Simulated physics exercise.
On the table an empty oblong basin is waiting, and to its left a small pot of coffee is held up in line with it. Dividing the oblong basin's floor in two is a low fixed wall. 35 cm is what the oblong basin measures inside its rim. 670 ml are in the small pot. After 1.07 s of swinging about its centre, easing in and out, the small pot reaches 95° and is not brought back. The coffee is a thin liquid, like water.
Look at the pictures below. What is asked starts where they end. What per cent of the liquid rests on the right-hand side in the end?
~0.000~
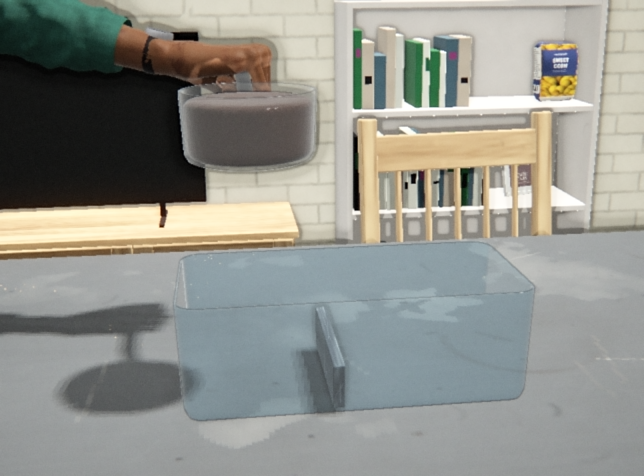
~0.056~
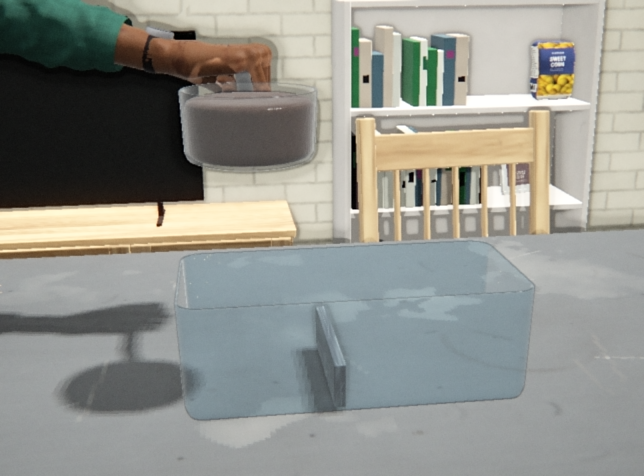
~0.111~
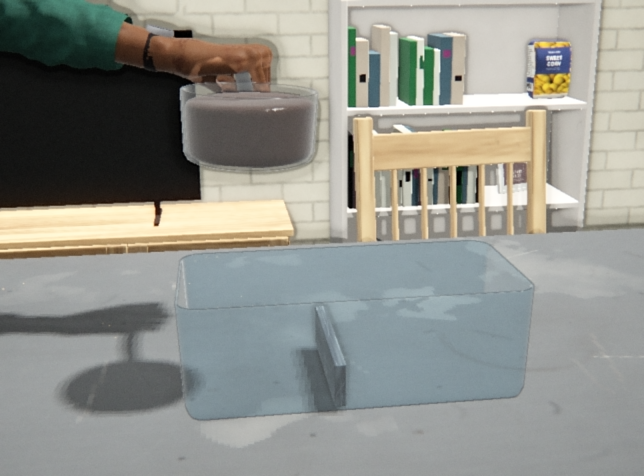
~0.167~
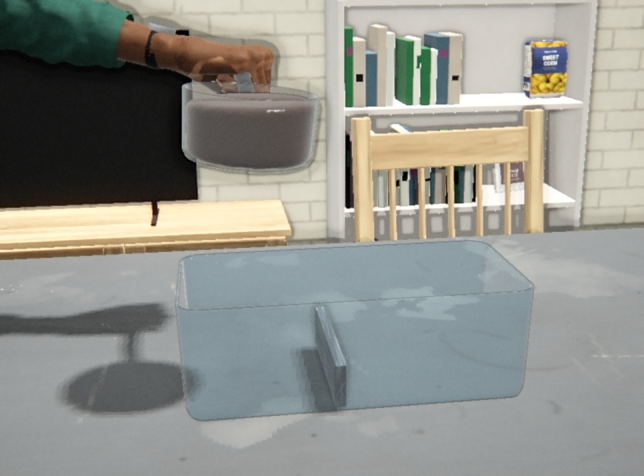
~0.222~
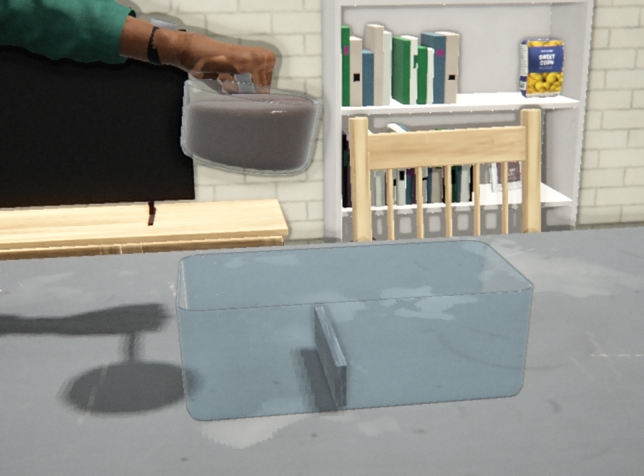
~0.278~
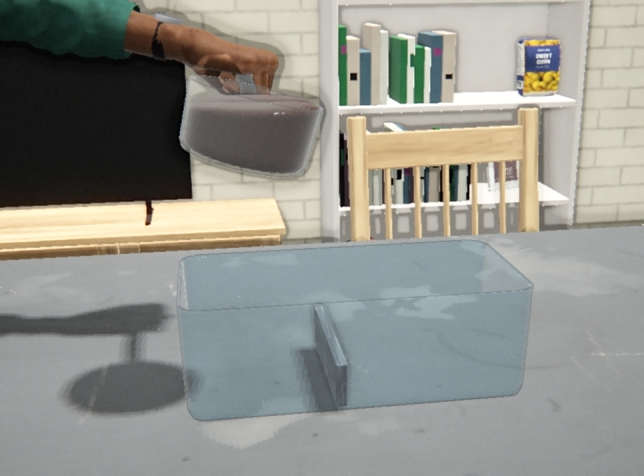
93 percent.
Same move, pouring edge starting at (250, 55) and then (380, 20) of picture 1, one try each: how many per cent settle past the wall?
Around 60 per cent first, around 95 per cent next.
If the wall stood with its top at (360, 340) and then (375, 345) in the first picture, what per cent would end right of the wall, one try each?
One try each: Around 75 percent and then around 60 percent.
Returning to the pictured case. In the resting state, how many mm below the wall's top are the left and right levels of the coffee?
Left 44 mm, right 26 mm.
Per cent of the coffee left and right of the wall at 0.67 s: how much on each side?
Left side near 0, right side near 14.
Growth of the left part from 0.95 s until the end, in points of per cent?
Roughly 4 in a hundred.
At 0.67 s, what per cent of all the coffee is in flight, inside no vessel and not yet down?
About 34 per cent.
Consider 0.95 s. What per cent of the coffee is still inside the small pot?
12 %.
Then, 0.67 s in, the tilt is 65° and 52 per cent is still to pour, 0 is left of the wall and 14 right of it.
Then, 0.95 s in, the tilt is 92° and 12 per cent is still to pour, 2 is left of the wall and 75 right of it.
Then, 1.25 s in, the tilt is 95° and 2 per cent is still to pour, 3 is left of the wall and 91 right of it.
Then, 1.57 s in, the tilt is 95° and 0 per cent is still to pour, 5 is left of the wall and 93 right of it.
Finally, 6 per cent lies left of the wall, 93 right of it and 1 outside.
